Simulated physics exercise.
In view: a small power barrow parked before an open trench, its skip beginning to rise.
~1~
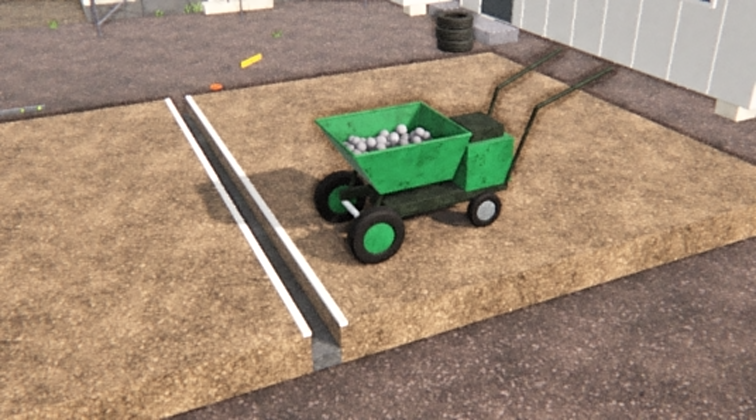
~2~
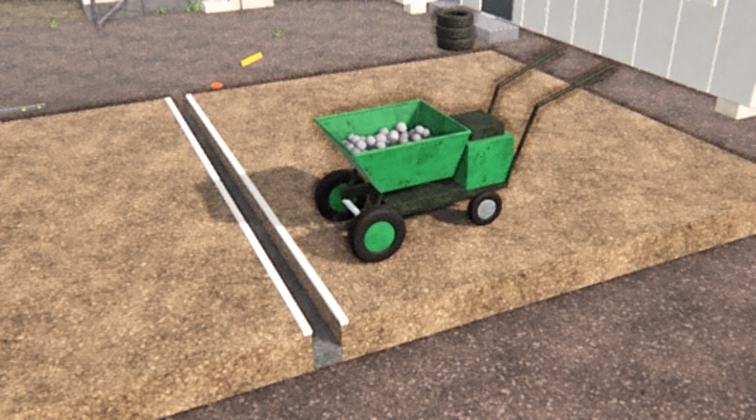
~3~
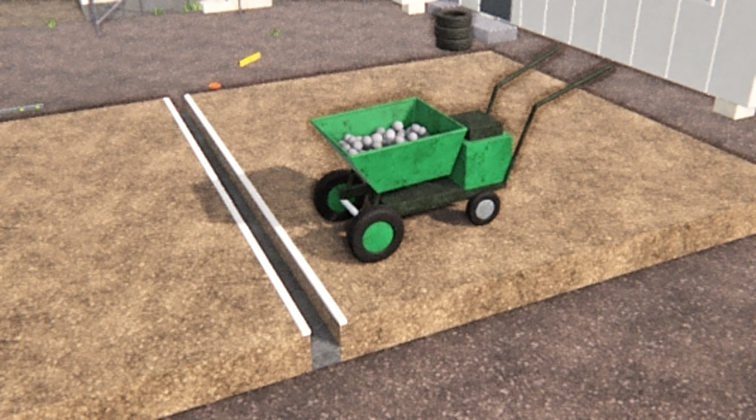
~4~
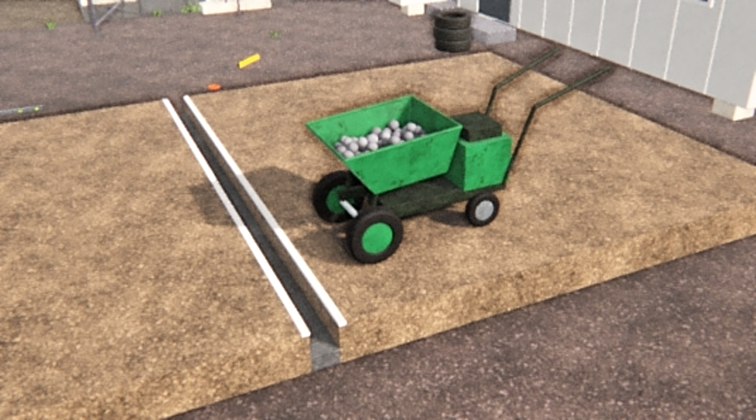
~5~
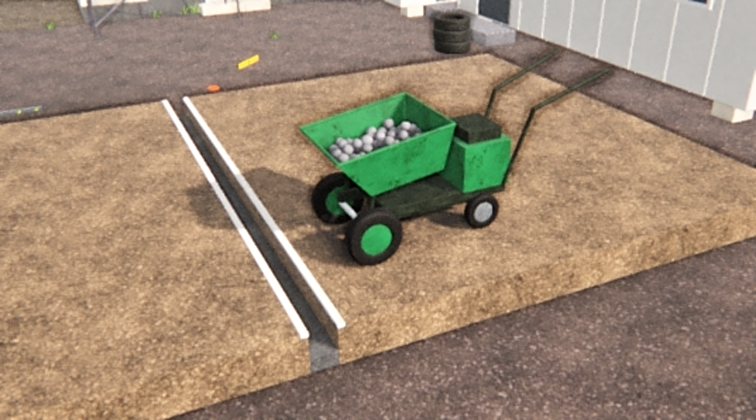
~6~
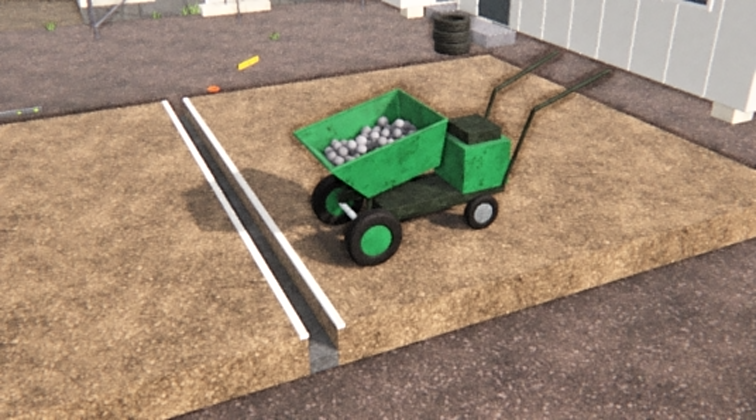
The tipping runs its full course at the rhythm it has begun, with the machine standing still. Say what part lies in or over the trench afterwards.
The trench ends with only the smaller part of it.
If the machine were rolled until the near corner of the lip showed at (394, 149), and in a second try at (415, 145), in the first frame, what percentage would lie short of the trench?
About 10 and 40 per cent.
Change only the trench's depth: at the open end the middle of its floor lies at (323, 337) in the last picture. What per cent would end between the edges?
Roughly 20 in a hundred.
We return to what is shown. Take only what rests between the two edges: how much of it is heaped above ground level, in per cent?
About 0 per cent.
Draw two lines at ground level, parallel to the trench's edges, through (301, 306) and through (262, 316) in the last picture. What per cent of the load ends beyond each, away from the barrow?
In turn 80 and 50 in a hundred.
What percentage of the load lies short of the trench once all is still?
Near 0 %.
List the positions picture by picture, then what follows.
In the first frame, lip of the skip at (355, 157), level; top of the load at (393, 139), round cobbles; first edge of the trench at (326, 297); far edge at (291, 306), the trench under half as wide as the skip, and about as deep as wide.
In the second frame, lip of the skip at (355, 156), level; top of the load at (393, 137).
In the third frame, lip of the skip at (350, 157), tipped barely; top of the load at (389, 136).
In the fourth frame, lip of the skip at (345, 161), tipped barely; top of the load at (408, 137).
In the fifth frame, lip of the skip at (338, 166), tipped a little; top of the load at (403, 136).
In the sixth frame, lip of the skip at (331, 171), tipped a little; top of the load at (398, 134); first edge of the trench at (323, 299); far edge at (288, 308).
Soon after the last picture, skip tipped well over; all in the skip.
A little later, skip tipped steeply; nearly all in the skip; a stray few beyond it; a stray few falling.
Later still, skip tipped right over; about a quarter in the skip; a small part in or heaped over the trench; most beyond it.
By the end, skip tipped right over; about a quarter in or heaped over the trench; most beyond it.
